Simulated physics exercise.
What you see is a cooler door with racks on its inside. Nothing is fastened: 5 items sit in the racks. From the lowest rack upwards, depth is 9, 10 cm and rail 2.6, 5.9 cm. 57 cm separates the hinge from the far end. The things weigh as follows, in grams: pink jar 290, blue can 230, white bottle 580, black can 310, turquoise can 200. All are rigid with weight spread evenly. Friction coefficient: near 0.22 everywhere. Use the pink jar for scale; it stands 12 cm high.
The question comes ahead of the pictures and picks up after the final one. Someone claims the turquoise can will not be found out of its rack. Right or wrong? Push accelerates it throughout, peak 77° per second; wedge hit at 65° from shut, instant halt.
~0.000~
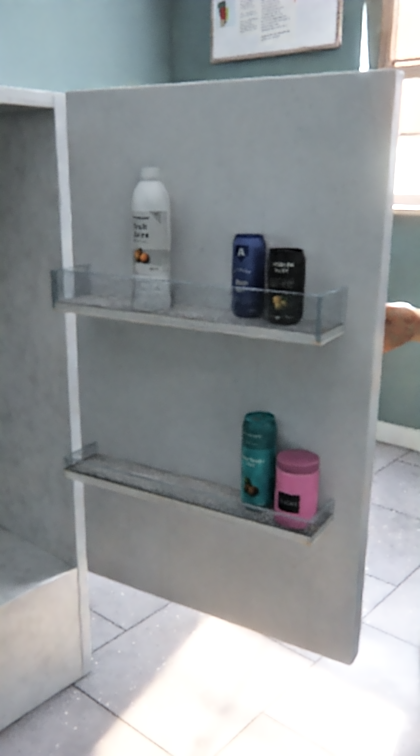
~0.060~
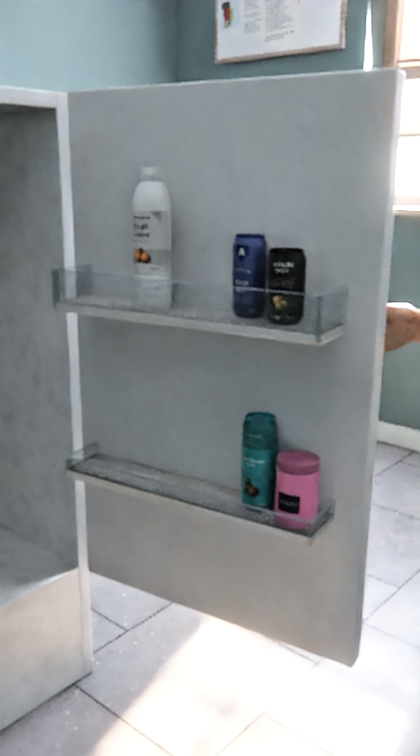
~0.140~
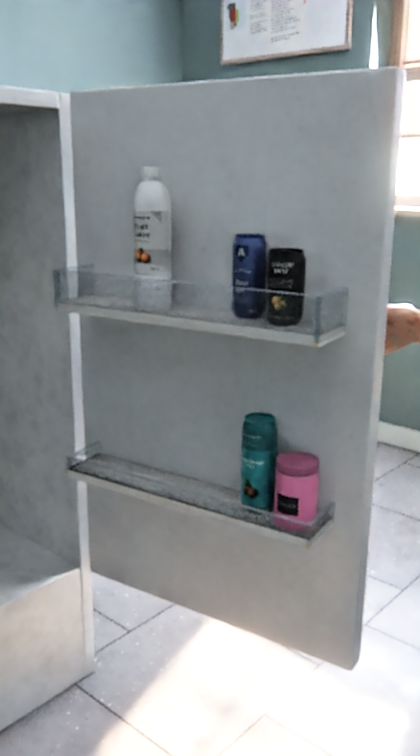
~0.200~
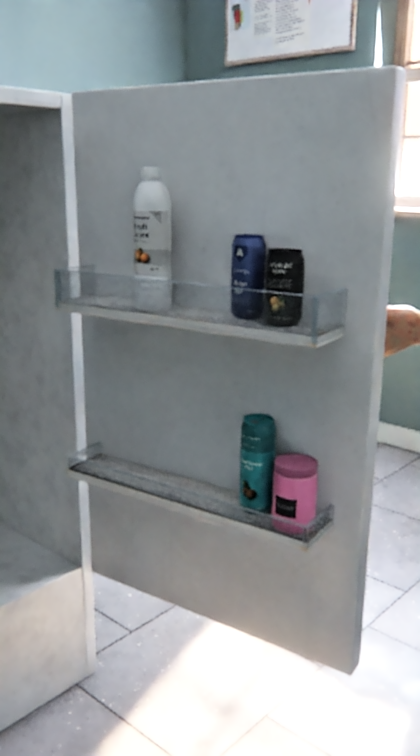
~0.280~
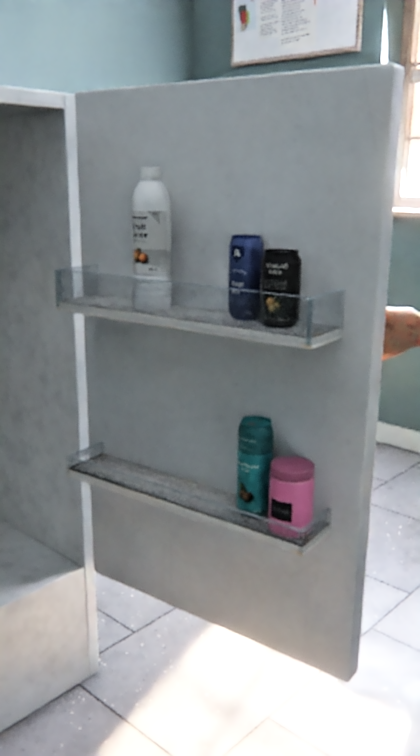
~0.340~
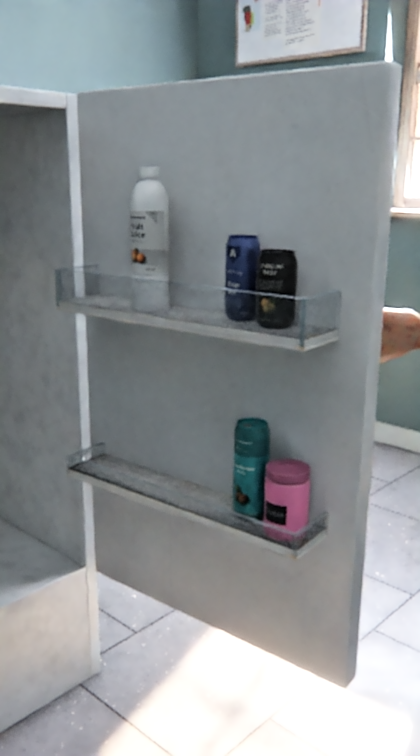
Right, it keeps its place.
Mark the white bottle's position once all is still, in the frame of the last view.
In the last picture it sits around (71, 241).
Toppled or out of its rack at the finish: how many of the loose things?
The tally is 0.
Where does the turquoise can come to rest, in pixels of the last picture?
In the end it sits at around (113, 500).
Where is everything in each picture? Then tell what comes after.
The first frame shows door at 100°; turquoise can (259, 462); pink jar (297, 489).
The second frame shows door at 100°; white bottle (152, 239); black can (286, 286).
The third frame shows door at 99°; pink jar (296, 491); blue can (249, 276).
The fourth frame shows door at 99°; white bottle (153, 239); black can (284, 287).
The fifth frame shows door at 97°; pink jar (291, 496); blue can (246, 277).
The sixth frame shows door at 96°; turquoise can (251, 470); white bottle (150, 240).
After 0.84 s, door at 71°.
After 1.04 s, door at 65°; turquoise can leaning 11° near (104, 500); blue can slid 4 cm; black can slid 2 cm.
At rest (2.0 s), all 5 in place, give or take 5 cm. In the last view, turquoise can near (113, 500).
